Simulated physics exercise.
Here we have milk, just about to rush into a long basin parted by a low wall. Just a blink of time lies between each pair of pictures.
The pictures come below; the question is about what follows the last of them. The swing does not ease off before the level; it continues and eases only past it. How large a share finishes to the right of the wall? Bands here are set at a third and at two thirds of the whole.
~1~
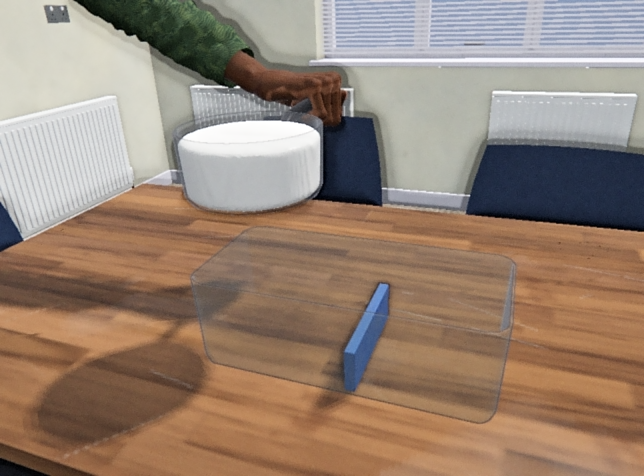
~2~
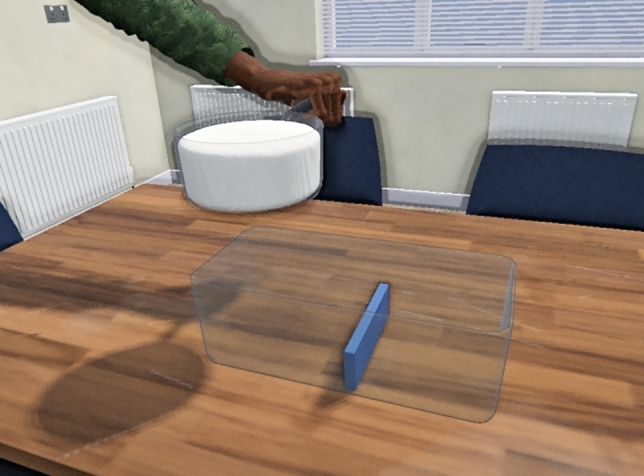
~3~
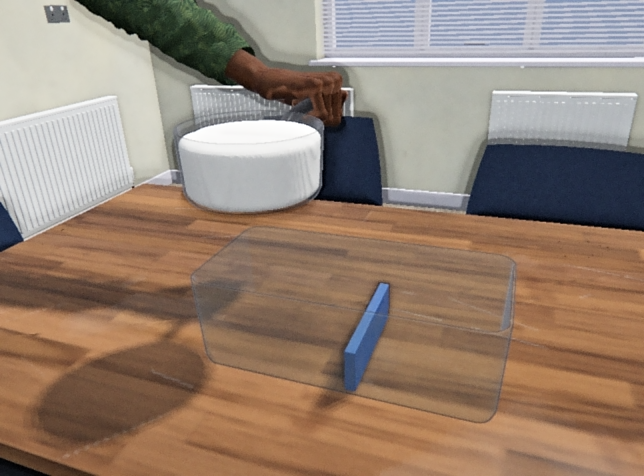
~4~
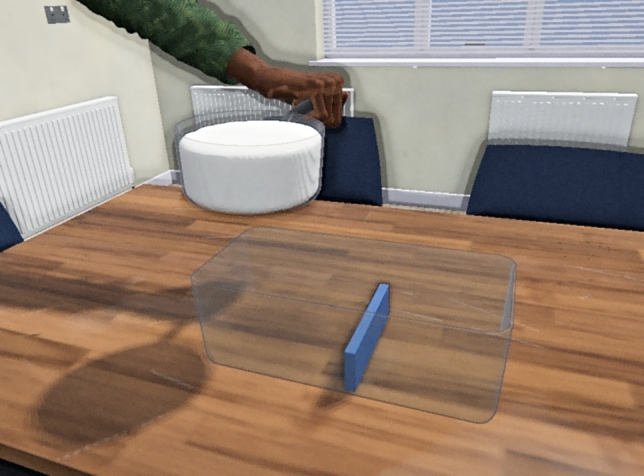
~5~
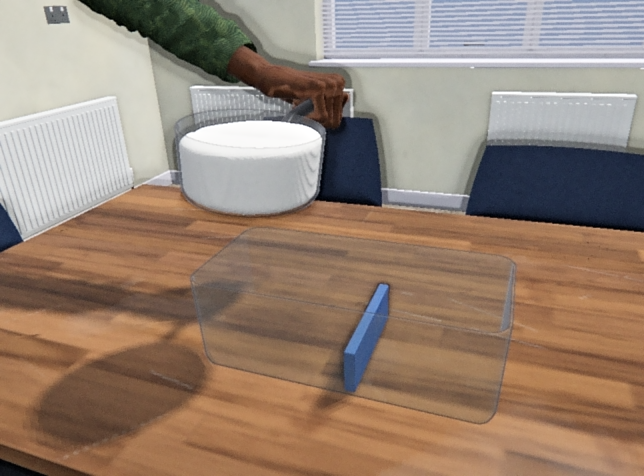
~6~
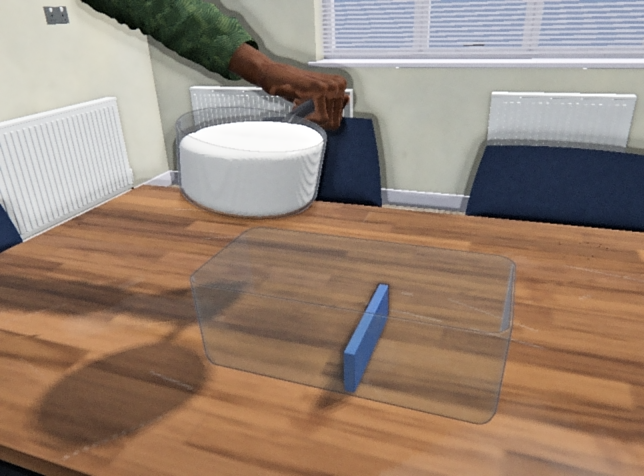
The amount on the right comes to between a third and two thirds of the whole.
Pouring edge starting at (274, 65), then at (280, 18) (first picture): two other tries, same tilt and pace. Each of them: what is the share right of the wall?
About 35 per cent, then about 55 per cent.
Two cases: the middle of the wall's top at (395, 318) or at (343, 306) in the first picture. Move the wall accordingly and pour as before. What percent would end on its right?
20 % and 75 %, roughly.
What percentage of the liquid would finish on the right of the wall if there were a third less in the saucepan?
I'd reckon close to 35 %.
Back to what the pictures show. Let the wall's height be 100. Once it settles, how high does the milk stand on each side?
I'd say close to 30 per cent on the left side and 60 on the right.
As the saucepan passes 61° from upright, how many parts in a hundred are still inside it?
Some 60 per cent has not yet come out.
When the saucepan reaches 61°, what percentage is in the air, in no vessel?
Close to 30 per cent.
A moment on, the saucepan is tipped part way and 58 per cent is still to pour, 3 is left of the wall and 11 right of it.
Next, the saucepan is tipped on its side and 13 per cent is still to pour, 23 is left of the wall and 57 right of it.
Then the saucepan is tipped on its side and 2 per cent is still to pour, 39 is left of the wall and 58 right of it.
Later the saucepan is tipped on its side and 0 per cent is still to pour, 41 is left of the wall and 58 right of it.
Finally, 42 per cent lies left of the wall, 58 right of it and 1 outside.
